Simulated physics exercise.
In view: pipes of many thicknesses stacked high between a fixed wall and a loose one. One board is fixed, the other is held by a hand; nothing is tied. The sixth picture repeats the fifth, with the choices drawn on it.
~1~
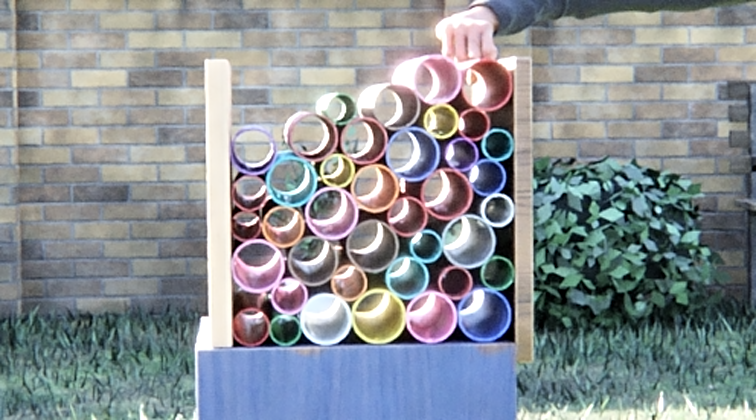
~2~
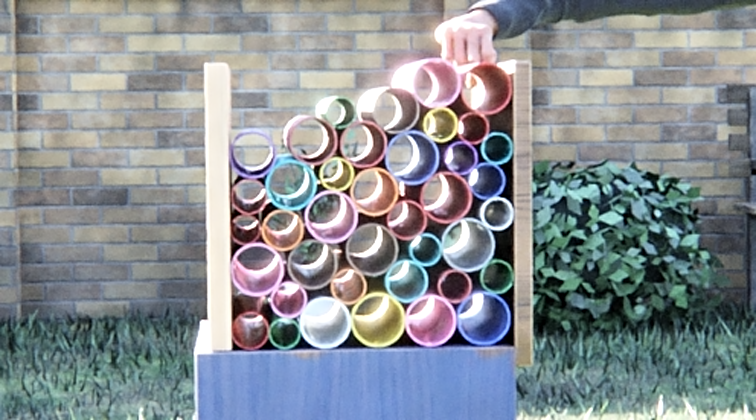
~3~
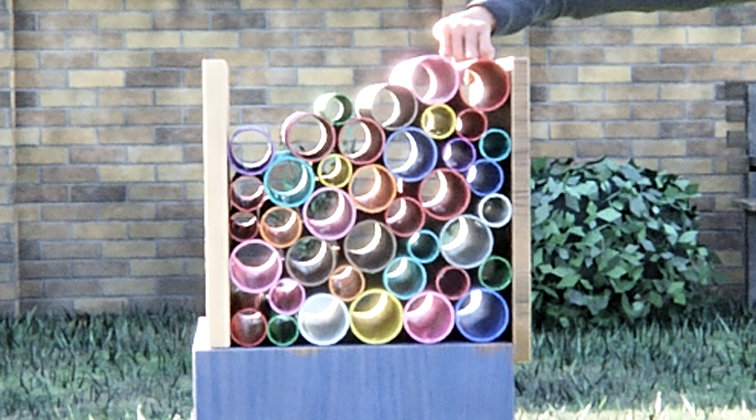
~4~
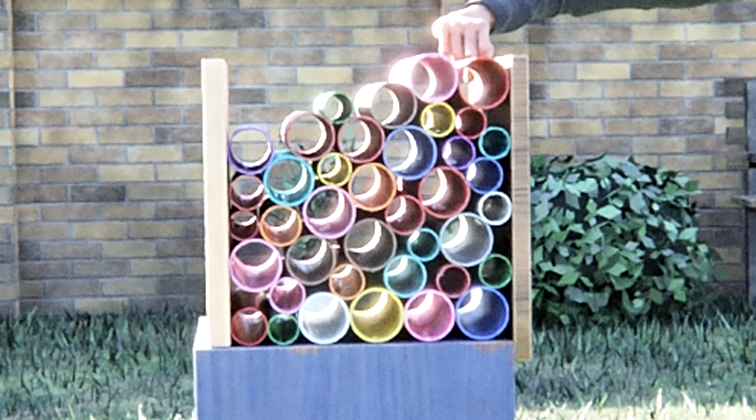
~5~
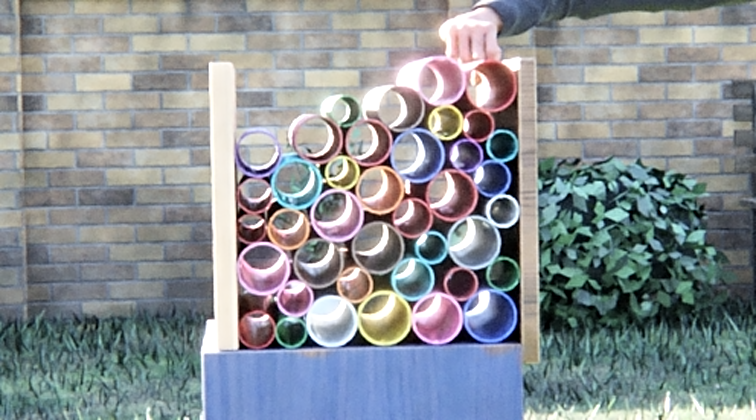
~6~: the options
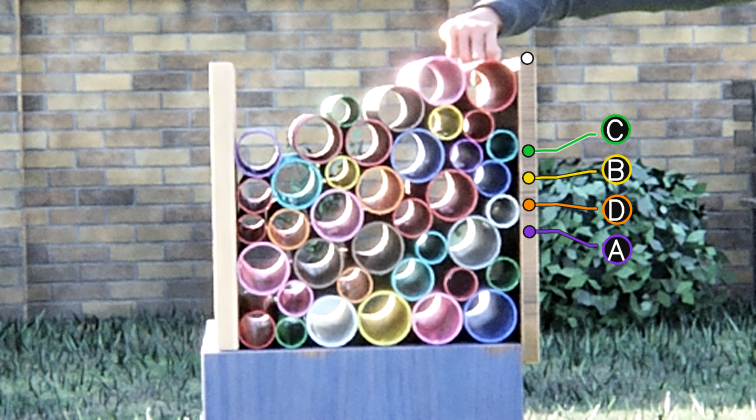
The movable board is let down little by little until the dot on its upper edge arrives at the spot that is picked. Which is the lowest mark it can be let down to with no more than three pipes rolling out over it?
No lower than B.
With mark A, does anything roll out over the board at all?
Yes.
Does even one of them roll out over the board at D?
Yes.
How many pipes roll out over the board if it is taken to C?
With C, one.
On the marked copy, A at (530, 232); B at (529, 178); C at (529, 151); D at (529, 205); the white dot at (527, 58).
With B. Early on, top of the board (518, 114).
Further on, top of the board (519, 177).
At the end, top of the board (519, 178), three out over the board.
As for the rest, A more than three out over the board; C one out over the board; D four out over the board.
